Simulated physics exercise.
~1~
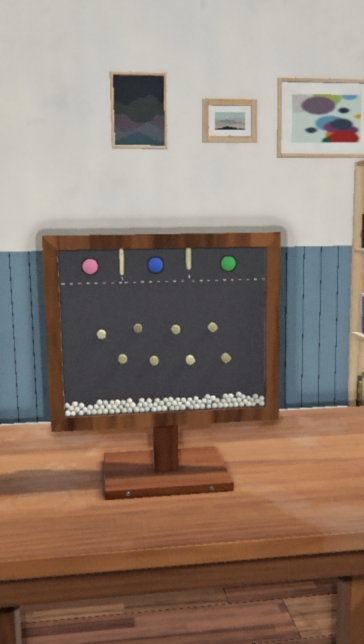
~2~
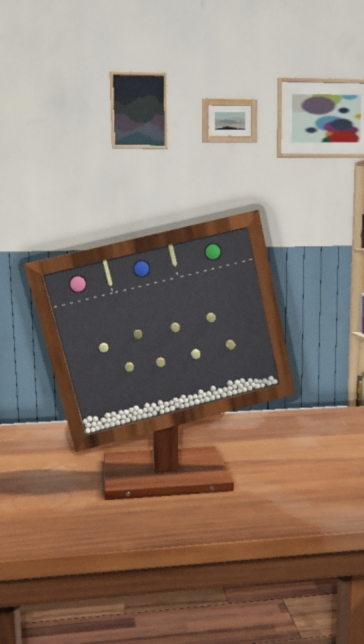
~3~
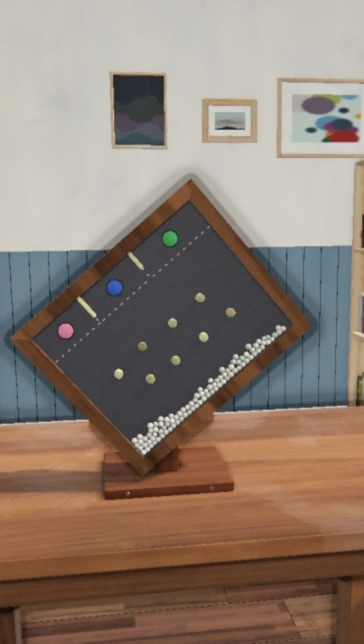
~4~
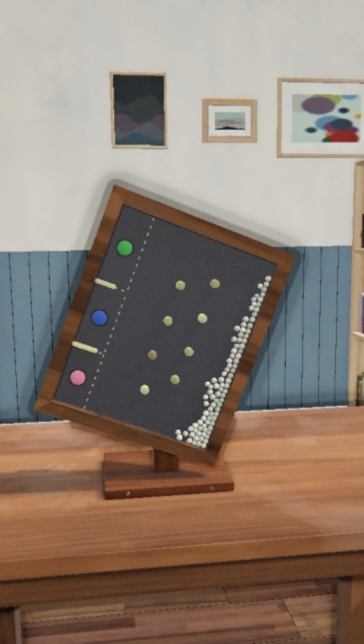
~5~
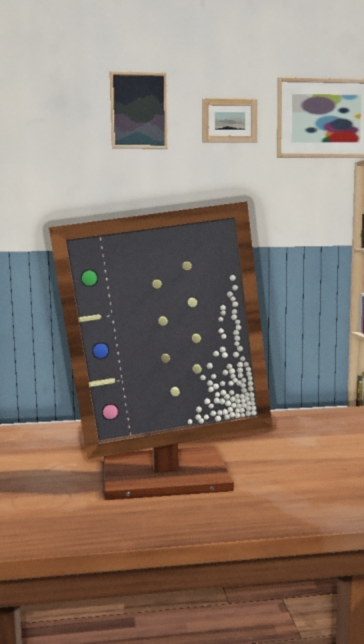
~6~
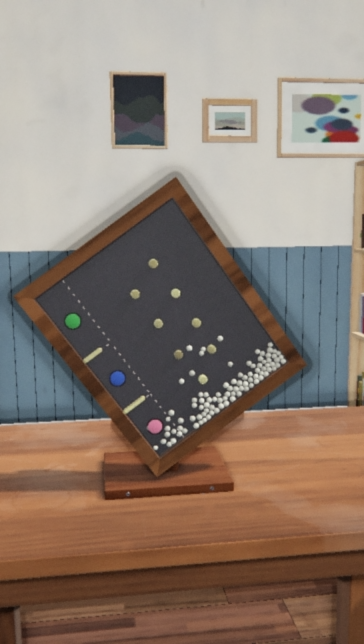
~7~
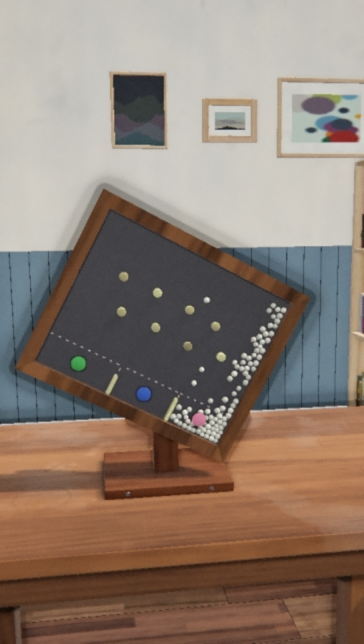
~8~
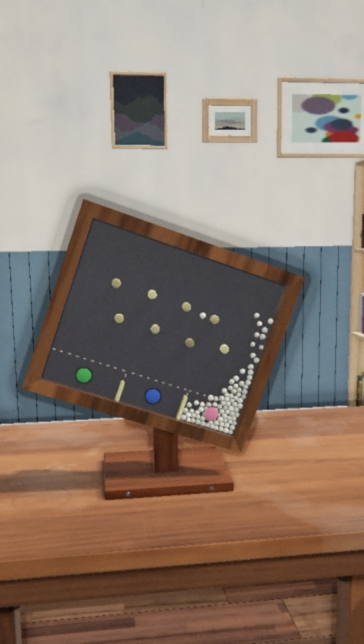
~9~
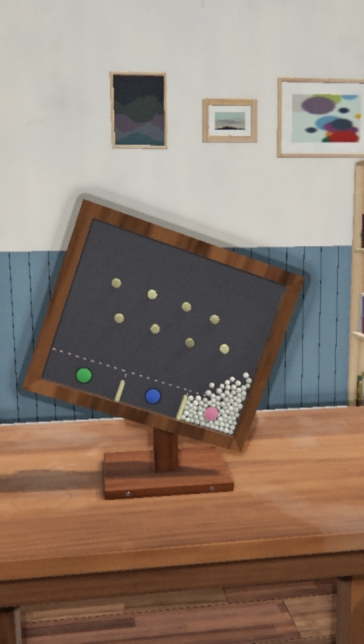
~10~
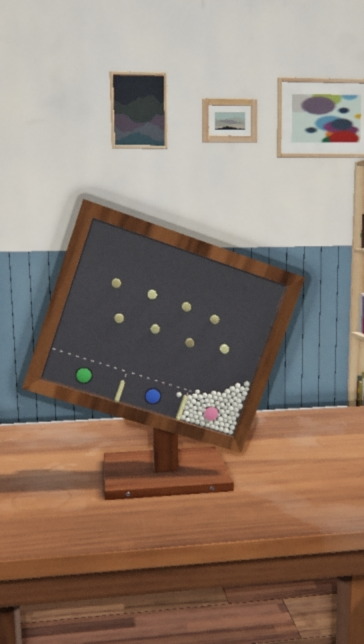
A wood-framed, dark-faced puzzle box stands on a wooden stand atop a desk, seen from the front against a blue and white wall with framed art. Pink, blue and green dots line its top, above eight brassy pegs, while small white balls lie along the bottom. The box turns anticlockwise, and the balls bank against what becomes its right side. As it tips further, they slide and scatter toward the pink dot. The box stops tilted, nearly upside down, and the balls settle heaped around the pink dot at lower right, leaving the blue and green pockets empty.
